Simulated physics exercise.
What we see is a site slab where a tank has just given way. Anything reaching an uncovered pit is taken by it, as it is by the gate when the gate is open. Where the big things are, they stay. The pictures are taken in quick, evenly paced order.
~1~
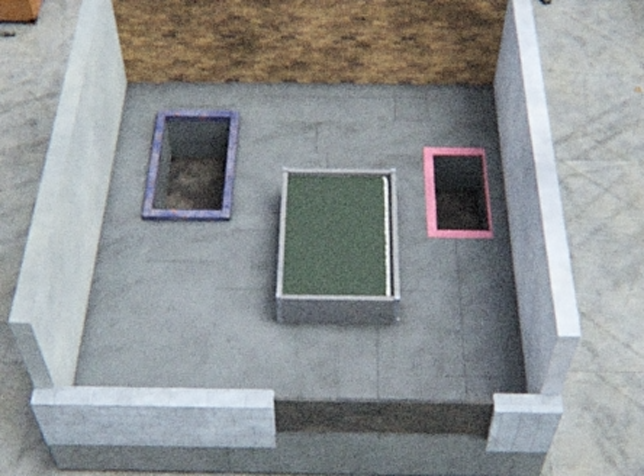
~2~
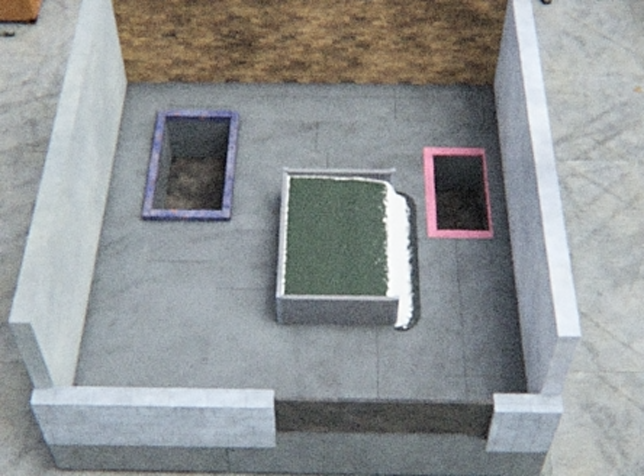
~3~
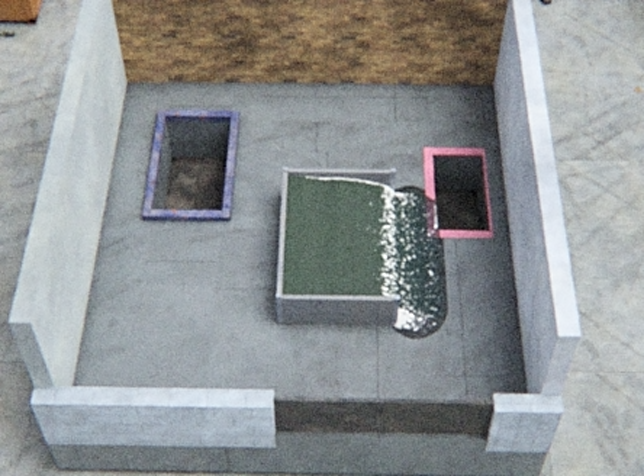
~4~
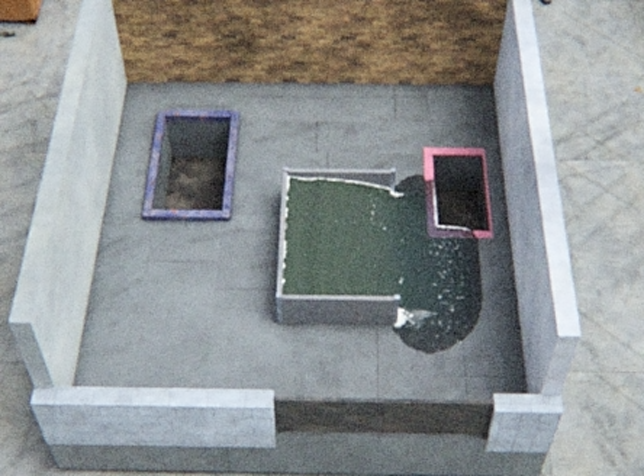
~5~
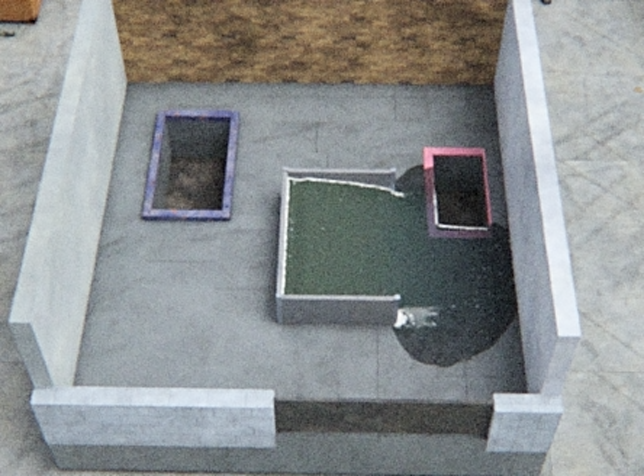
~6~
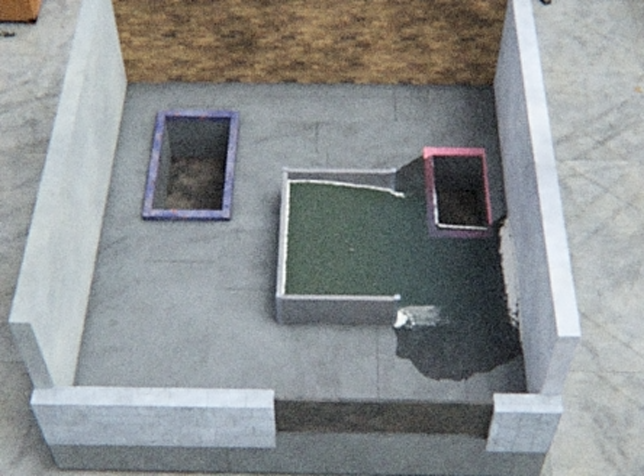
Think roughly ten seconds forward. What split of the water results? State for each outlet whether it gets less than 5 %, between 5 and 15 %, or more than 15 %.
One by one: The gate is a minor outlet here - below five per cent; the blue pit is a minor outlet here - below five per cent; the pink pit is a major outlet here - beyond fifteen per cent.
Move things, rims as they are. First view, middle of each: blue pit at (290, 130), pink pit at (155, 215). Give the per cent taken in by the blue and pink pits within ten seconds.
Blue 8%, pink 12%.
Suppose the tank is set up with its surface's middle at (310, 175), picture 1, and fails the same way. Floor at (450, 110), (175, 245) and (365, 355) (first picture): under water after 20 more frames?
Spot 1 wetted, spot 2 unwetted, and spot 3 unwetted.
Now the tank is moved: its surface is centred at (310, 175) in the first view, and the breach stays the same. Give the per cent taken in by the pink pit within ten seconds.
Share in the pink pit - 65 in a hundred.
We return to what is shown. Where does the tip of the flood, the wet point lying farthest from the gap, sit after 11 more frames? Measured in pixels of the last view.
About (485, 92).
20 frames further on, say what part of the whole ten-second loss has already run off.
Approximately 75 in a hundred, I think.
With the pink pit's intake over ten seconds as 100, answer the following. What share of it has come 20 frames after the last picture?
Some 75 per cent.
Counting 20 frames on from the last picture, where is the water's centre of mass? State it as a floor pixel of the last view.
The centre of mass sits at about (407, 307).
A moment on, water covers 15 % of the floor; the gate 0 %, the blue pit 0 %, the pink pit 13 %.
Next, water covers 20 % of the floor; the gate 0 %, the blue pit 0 %, the pink pit 26 %.
Then, water covers 35 % of the floor; the gate 0 %, the blue pit 0 %, the pink pit 37 %.
Later, water covers 50 % of the floor; the gate 0 %, the blue pit 0 %, the pink pit 45 %.
In the end, water covers 65 % of the floor; the gate 0 %, the blue pit 0 %, the pink pit 51 %.
